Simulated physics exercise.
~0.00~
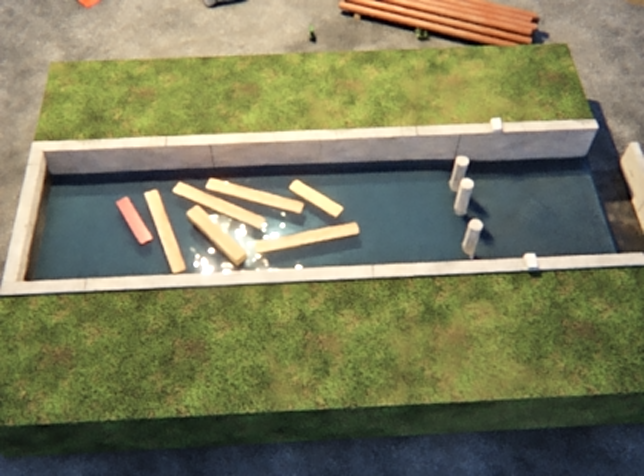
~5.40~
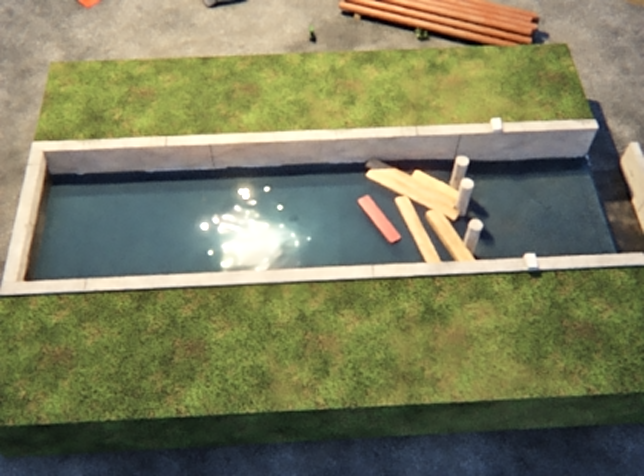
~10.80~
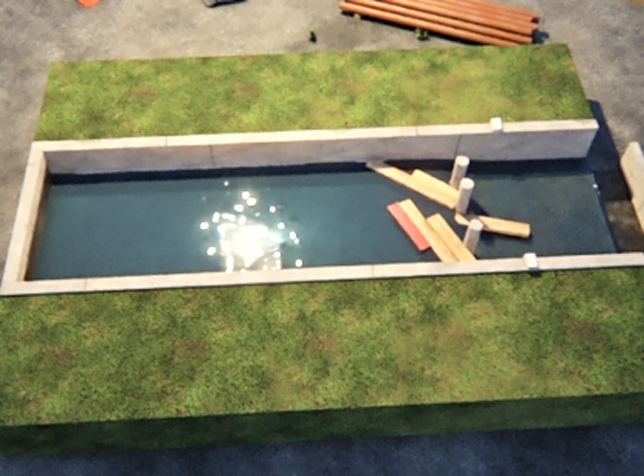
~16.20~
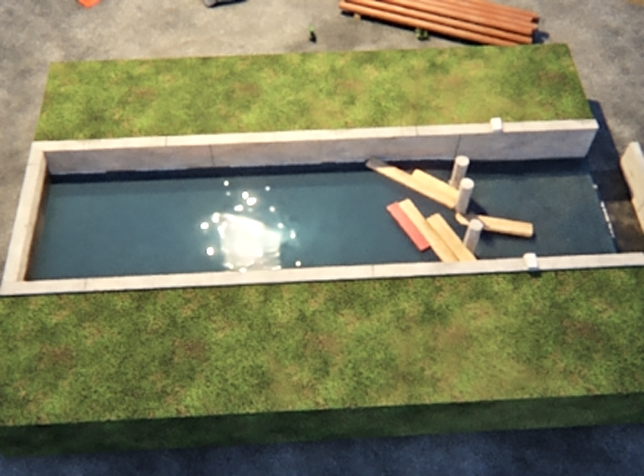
A long, stone-walled water channel between grassy banks carried a red board and several pale wooden pieces to the right until they jammed against three upright posts, where the red board stayed afloat behind the others, short of the white marks.
